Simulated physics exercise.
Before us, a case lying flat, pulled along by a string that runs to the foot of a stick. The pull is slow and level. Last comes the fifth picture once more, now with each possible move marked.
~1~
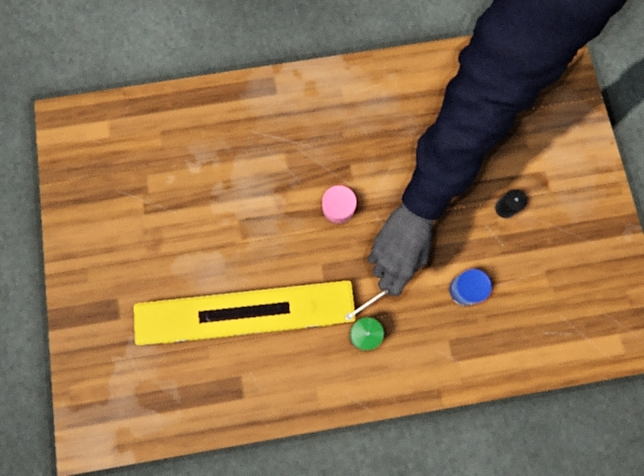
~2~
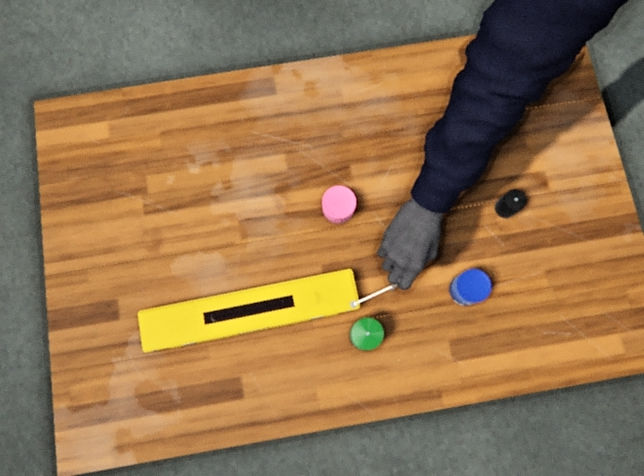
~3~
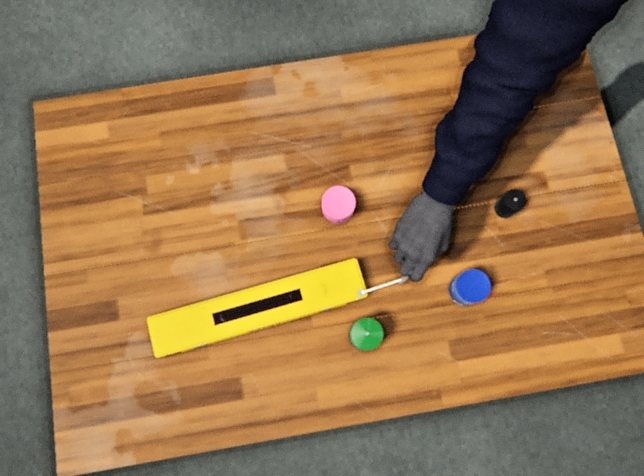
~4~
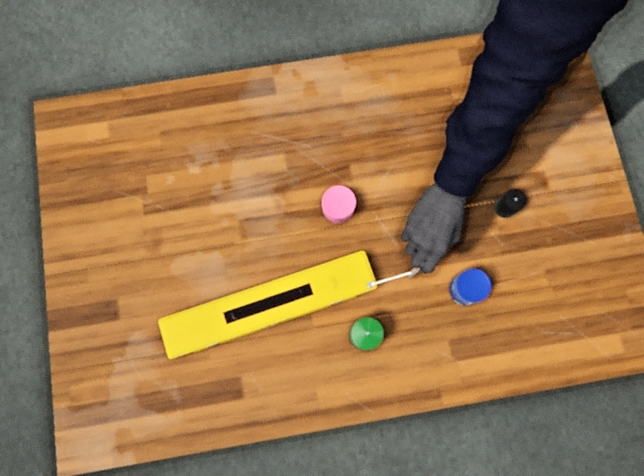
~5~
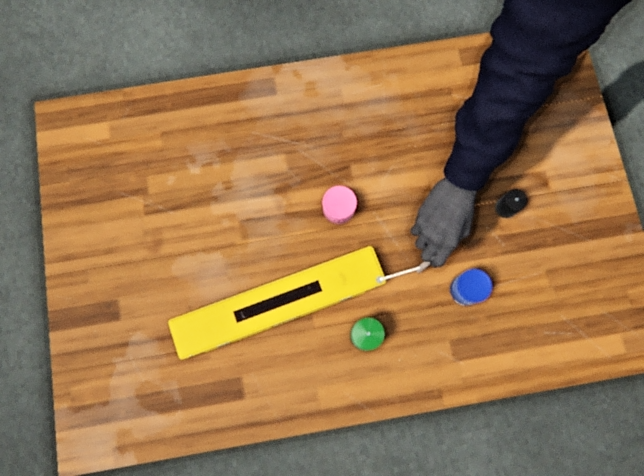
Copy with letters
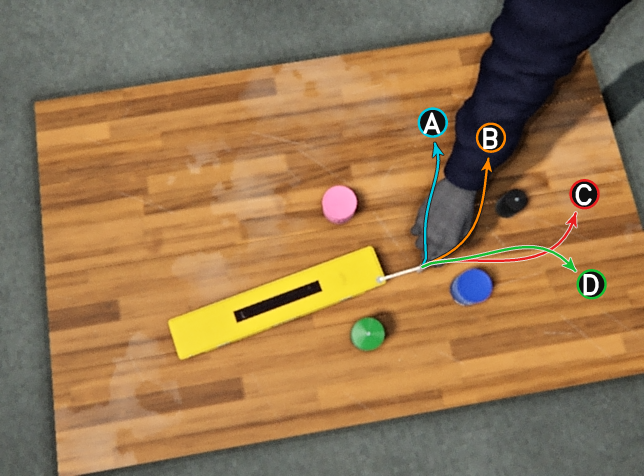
A yellow case slides slowly rightward across a wooden board as a hand pulls its string.
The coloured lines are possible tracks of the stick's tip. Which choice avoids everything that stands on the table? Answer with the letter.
Line B does it.
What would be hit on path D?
The blue jar.
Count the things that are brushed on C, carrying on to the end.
In all, three.
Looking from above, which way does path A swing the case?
Anticlockwise.
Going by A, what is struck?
It meets the pink tub.
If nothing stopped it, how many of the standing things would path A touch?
One.
On the copy, A from (422, 267) via (429, 204) to (435, 144); B from (422, 267) via (477, 220) to (488, 159); C from (422, 267) via (516, 260) to (576, 213); D from (422, 267) via (506, 249) to (575, 271).
On B. First, foot of the stick (463, 241), middle of the case (325, 287).
Then, foot of the stick (483, 196), middle of the case (361, 268).
Finally, foot of the stick (488, 157), middle of the case (384, 247); nothing has been touched.
By contrast, A meets the pink tub; C meets the black candle, blue jar and green tin; D meets the blue jar.
